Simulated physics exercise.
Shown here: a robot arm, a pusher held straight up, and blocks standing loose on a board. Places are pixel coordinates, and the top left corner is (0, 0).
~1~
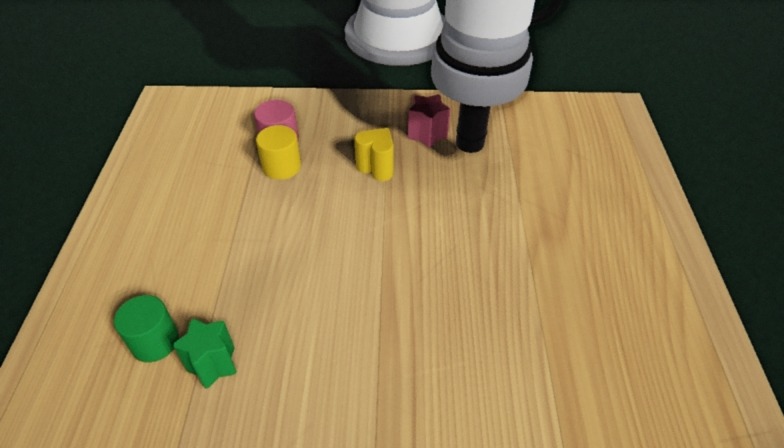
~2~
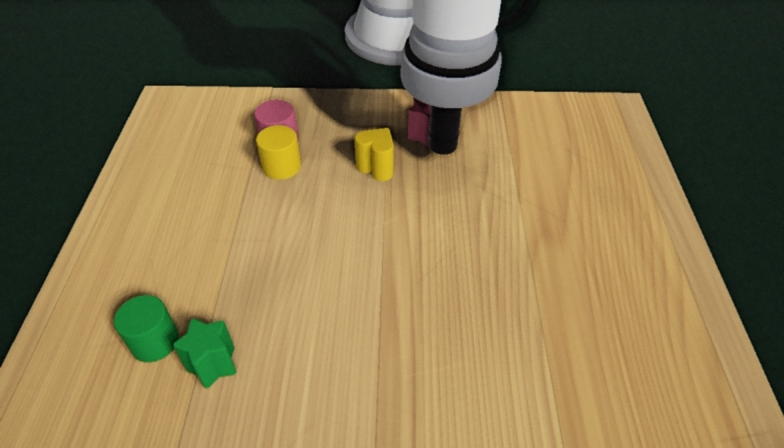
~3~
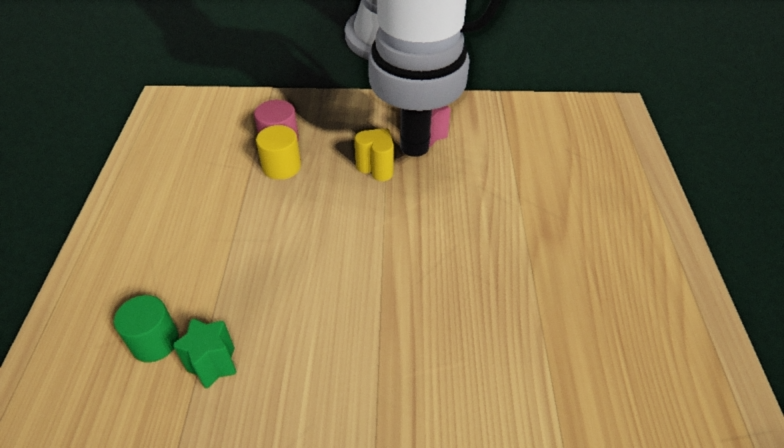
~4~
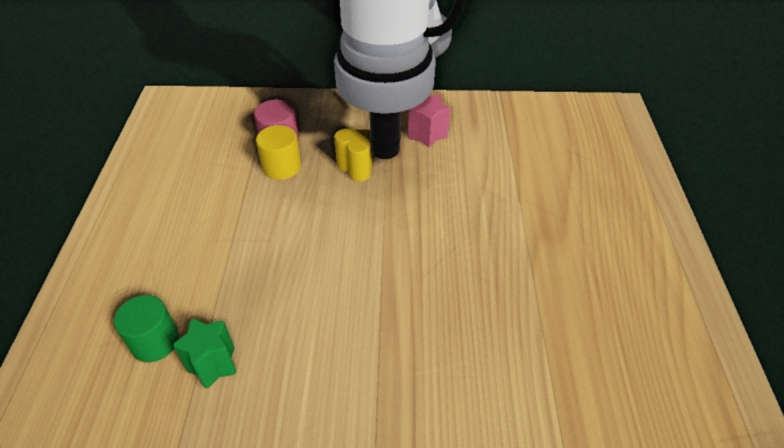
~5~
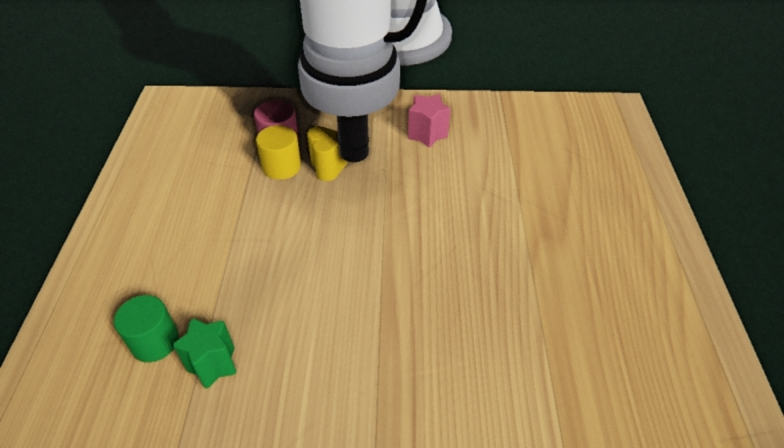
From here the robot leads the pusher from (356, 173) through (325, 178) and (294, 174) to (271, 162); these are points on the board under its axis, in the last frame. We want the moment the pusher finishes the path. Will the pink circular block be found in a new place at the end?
Final answer: Yes.
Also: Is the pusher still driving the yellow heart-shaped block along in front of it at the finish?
The answer is yes.
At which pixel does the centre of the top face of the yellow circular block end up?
Answer: (220, 122).
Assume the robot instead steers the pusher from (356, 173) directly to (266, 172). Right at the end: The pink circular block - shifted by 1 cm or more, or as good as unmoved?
By the end it has moved.
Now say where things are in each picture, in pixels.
In the first frame, pusher tip at (470, 145); block tops, pink circular block at (274, 111); yellow circular block at (276, 137); yellow heart-shaped block at (376, 139).
In the second frame, pusher at (443, 146); blocks unchanged.
In the third frame, pusher at (415, 148); blocks unchanged.
In the fourth frame, pusher at (385, 151); yellow heart-shaped block at (355, 138).
In the fifth frame, pusher at (354, 154); pink circular block at (274, 111); yellow circular block at (276, 137); yellow heart-shaped block at (325, 137).
The first path, step by step. One third of the way, pusher at (322, 159); yellow circular block at (267, 136); yellow heart-shaped block at (301, 135), turned 15° clockwise.
Two thirds of the way, pusher at (291, 155); pink circular block at (268, 104); yellow circular block at (239, 130); yellow heart-shaped block at (276, 128), turned 40° clockwise.
At the end, pusher at (267, 143); pink circular block at (263, 91); yellow circular block at (220, 122); yellow heart-shaped block at (261, 115), turned 60° clockwise.
